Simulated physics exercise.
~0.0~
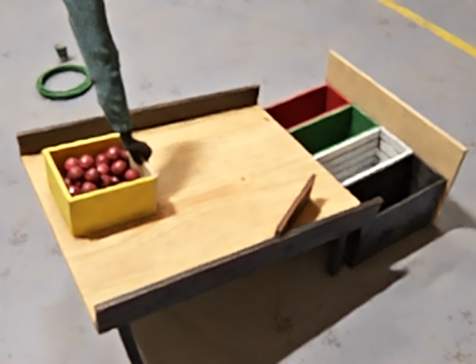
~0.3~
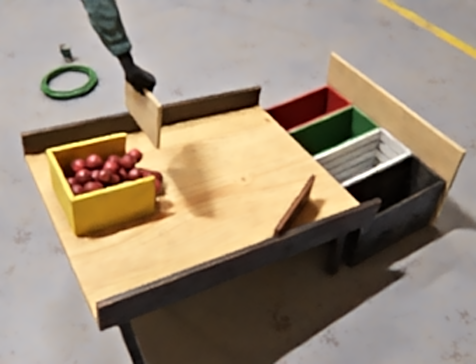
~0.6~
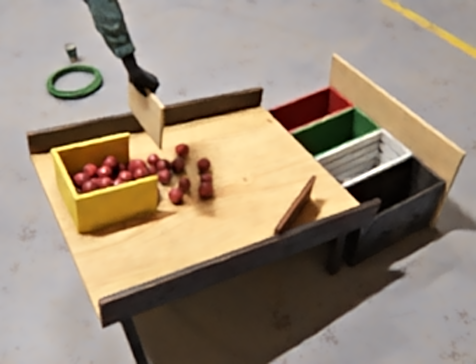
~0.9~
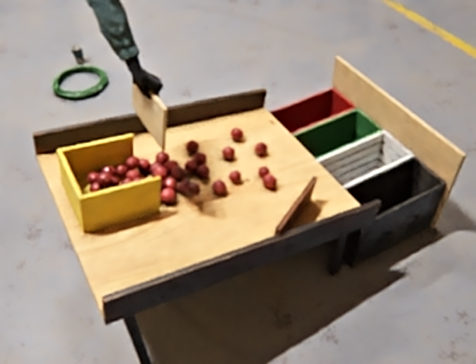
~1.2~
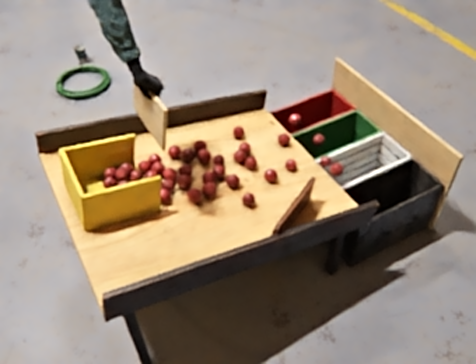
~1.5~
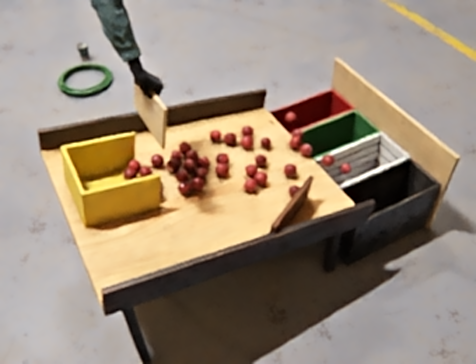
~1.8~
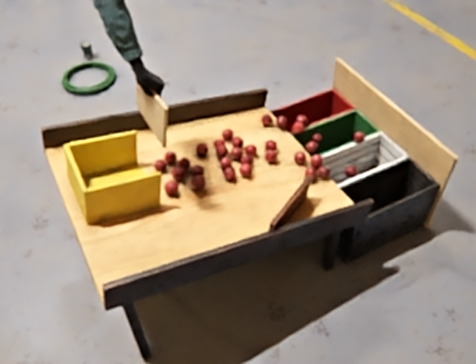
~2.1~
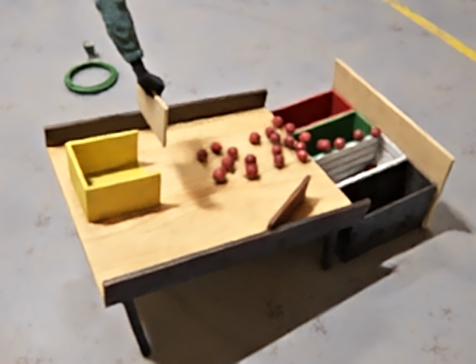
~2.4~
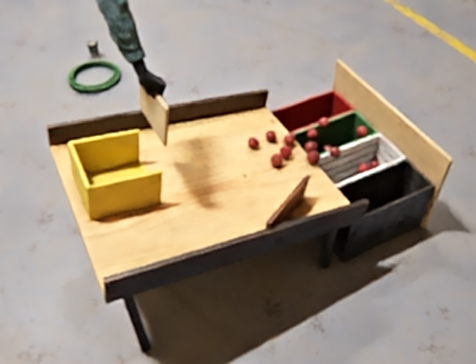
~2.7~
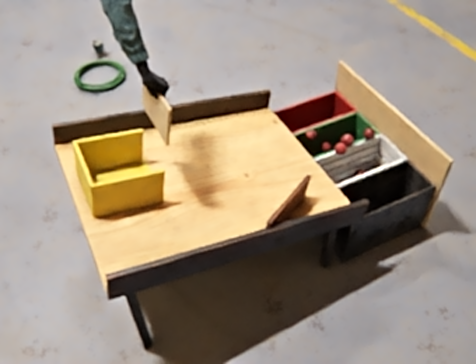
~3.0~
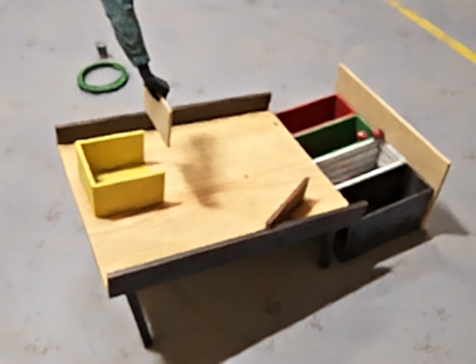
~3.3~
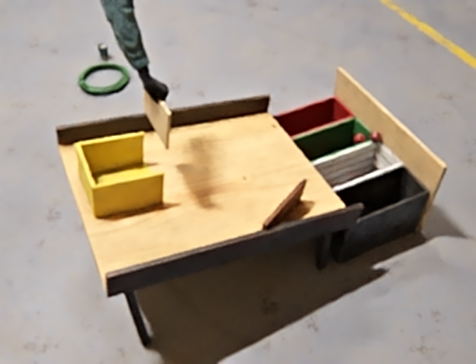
The clip shows a gloved hand lifting a wooden gate from a yellow pen of red apples, which spill rightward across a sloping table, past an angled board, and drop into the green, red and white containers, leaving the pen and table empty and the black tote without any visible apples.
